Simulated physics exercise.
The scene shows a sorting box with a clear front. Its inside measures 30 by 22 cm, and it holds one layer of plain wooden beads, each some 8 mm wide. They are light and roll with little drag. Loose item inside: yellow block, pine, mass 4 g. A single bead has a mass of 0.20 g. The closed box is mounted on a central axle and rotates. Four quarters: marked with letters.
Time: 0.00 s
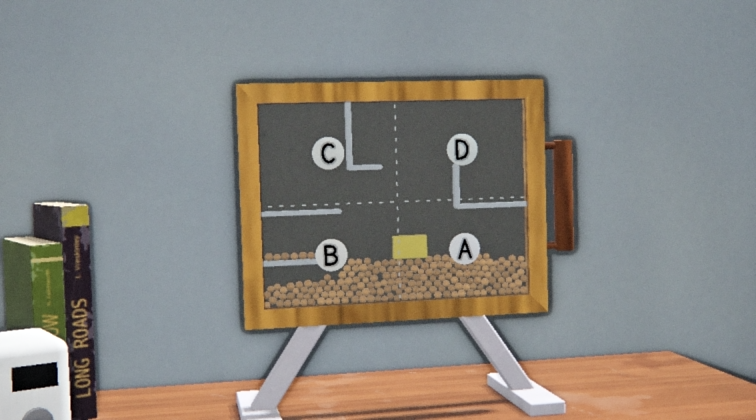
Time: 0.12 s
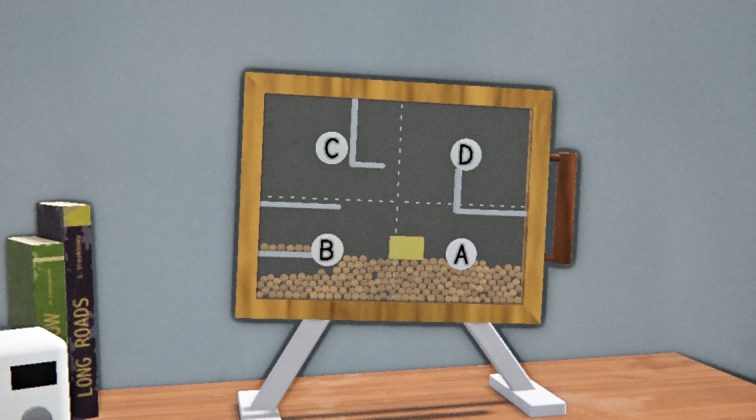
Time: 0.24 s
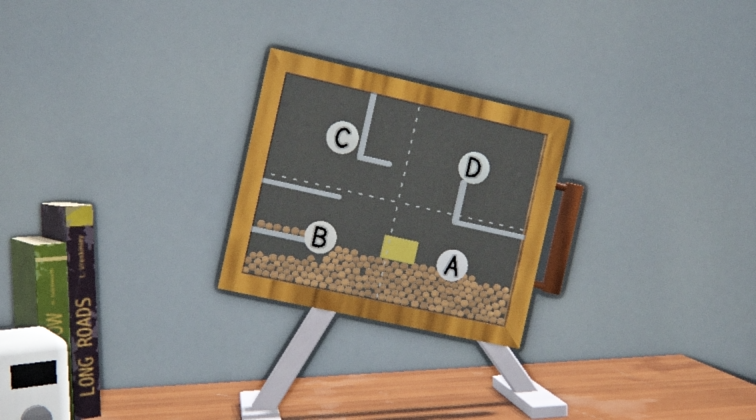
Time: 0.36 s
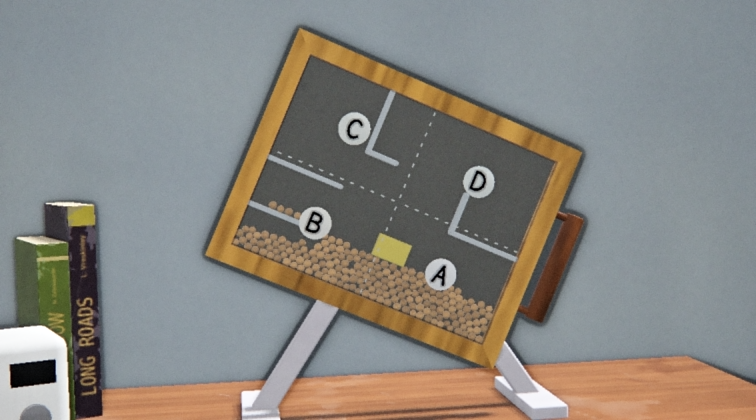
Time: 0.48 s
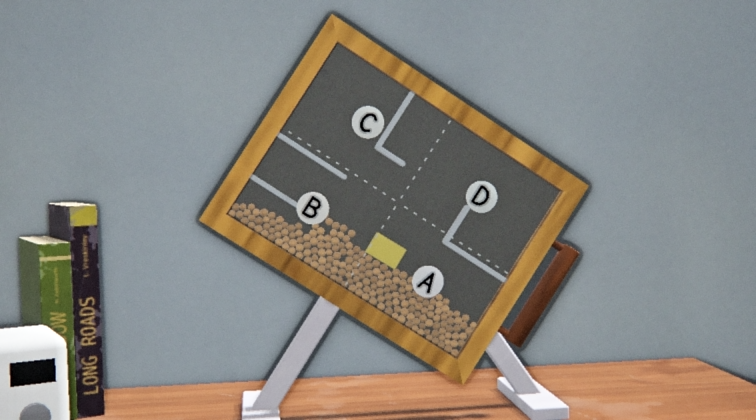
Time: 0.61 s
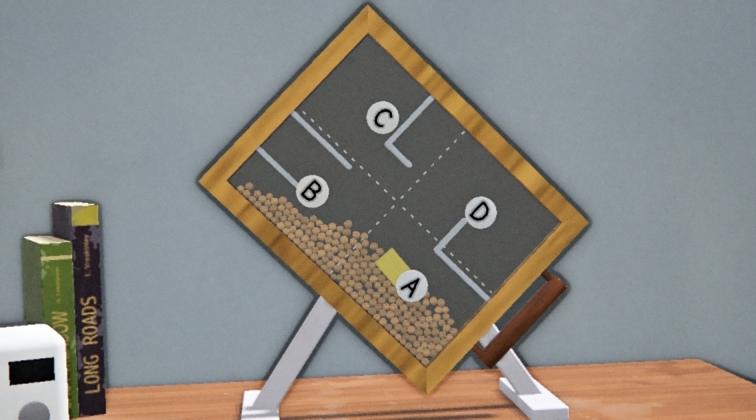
A wood-framed box with a clear front and dark interior stands on pale legs on a wooden desk, seen from the front by a still camera. Tan beads and a yellow block lie low inside among grey walls and four lettered discs, with books at left and a brown handle at right. The box turns steadily clockwise as beads roll off a left ledge and the pile slopes down rightward, the block tilting along.
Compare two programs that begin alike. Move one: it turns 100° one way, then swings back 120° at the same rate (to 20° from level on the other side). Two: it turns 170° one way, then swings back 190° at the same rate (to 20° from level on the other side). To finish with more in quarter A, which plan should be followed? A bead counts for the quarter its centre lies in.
It is the earlier plan.
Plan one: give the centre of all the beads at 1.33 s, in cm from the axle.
The middle sits around 7 cm left of it and 7 cm below it.
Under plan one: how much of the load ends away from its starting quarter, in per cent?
Roughly 25 per cent.
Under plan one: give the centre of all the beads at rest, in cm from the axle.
Right: About 3 cm; below: About 7 cm.
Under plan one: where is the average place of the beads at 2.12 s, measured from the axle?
The middle sits around 3 cm right of it and 10 cm below it.
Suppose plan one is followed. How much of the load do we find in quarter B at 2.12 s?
The share there is some 0 per cent.
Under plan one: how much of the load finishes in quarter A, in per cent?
About 45 %.
Plan one. 1.33 s, it stands 100° clockwise; the beads' middle is 7 cm left of and 7 cm below the centre; A 90 %, D 10 %.
After 2.12 s, it stands 40° clockwise; the beads' middle is 3 cm right of and 10 cm below the centre; A 90 %, D 10 %.
After 2.90 s, it stands 20° anticlockwise; the beads' middle is 6 cm right of and 6 cm below the centre; A 65 %, B 30 %, D 5 %.
At rest by 3.8 s, it stands 20° anticlockwise; A 45 %, B 50 %, C 0 %, D 5 %.
Plan two would end with A 30 %, B 40 %, C 0 %, D 30 %.
